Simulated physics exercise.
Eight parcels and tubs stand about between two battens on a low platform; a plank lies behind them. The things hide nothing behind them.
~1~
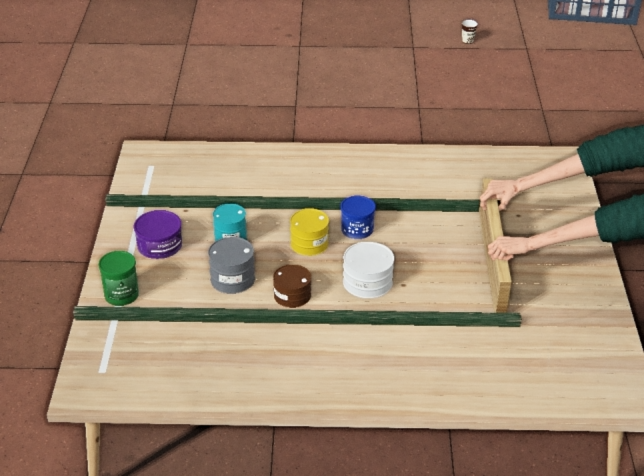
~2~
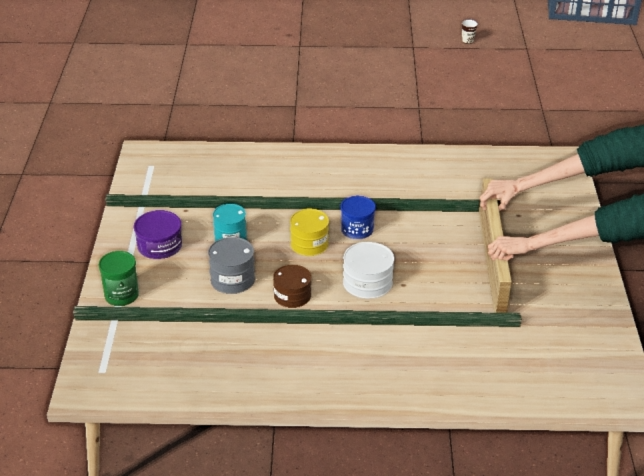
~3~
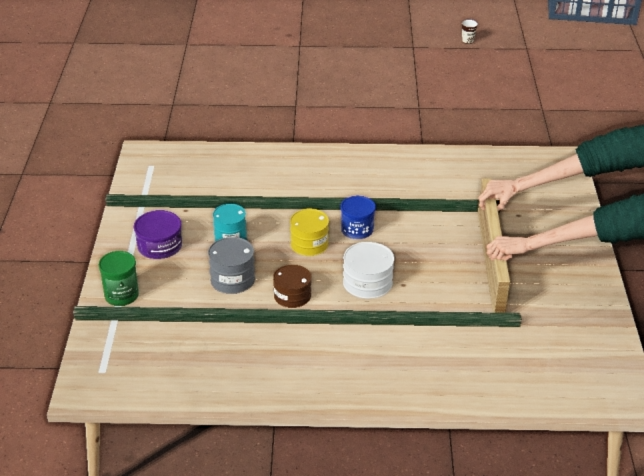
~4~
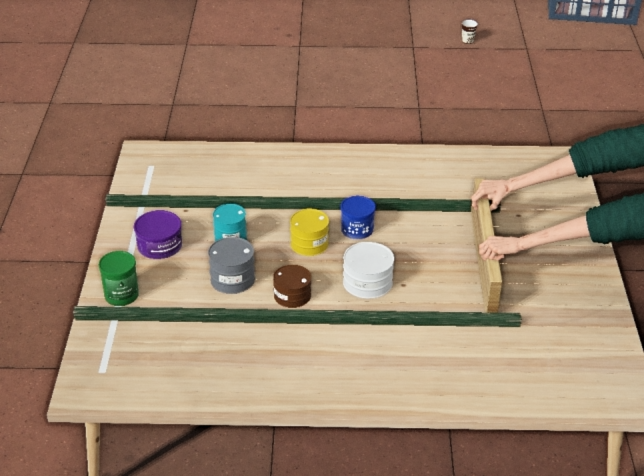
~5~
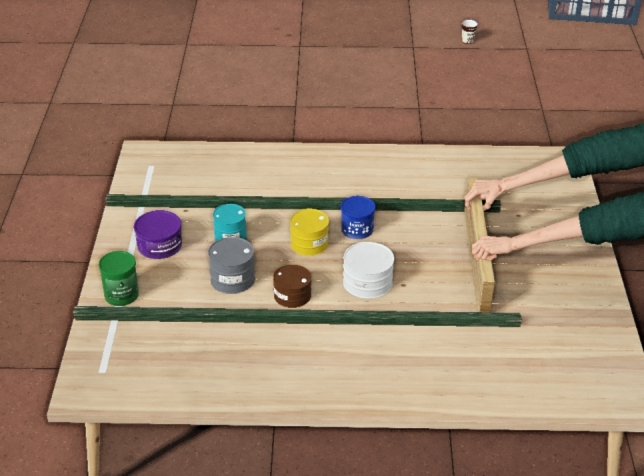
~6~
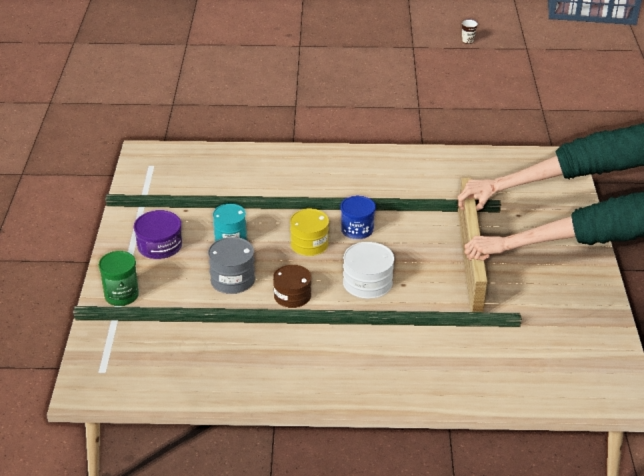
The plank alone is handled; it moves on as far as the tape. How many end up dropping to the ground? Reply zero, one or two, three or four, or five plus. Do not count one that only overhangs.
Three or four.
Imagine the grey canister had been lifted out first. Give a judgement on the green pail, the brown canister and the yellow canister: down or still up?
Result - green pail: Drops; brown canister: Remains in place; yellow canister: Remains in place.
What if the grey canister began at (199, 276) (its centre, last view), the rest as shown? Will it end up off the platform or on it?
Observed: The grey canister does not remain.
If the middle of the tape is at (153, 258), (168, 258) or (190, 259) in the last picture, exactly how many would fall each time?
Tallies in the order given: 2, 0, 0.
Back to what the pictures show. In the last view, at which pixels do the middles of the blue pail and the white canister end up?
Blue pail: About (122, 206); white canister: About (101, 260).
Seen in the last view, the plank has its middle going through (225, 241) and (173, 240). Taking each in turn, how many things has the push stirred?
Counts: 7 and 8.
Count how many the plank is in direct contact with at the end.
At rest, 4 are in contact.
Early on, none off yet; green pail at rest near (119, 279); purple pail at rest near (159, 235); turquoise canister at rest near (230, 227).
Finally, the number that fall off is three or four; lost, grey canister, turquoise canister, purple pail and green pail.
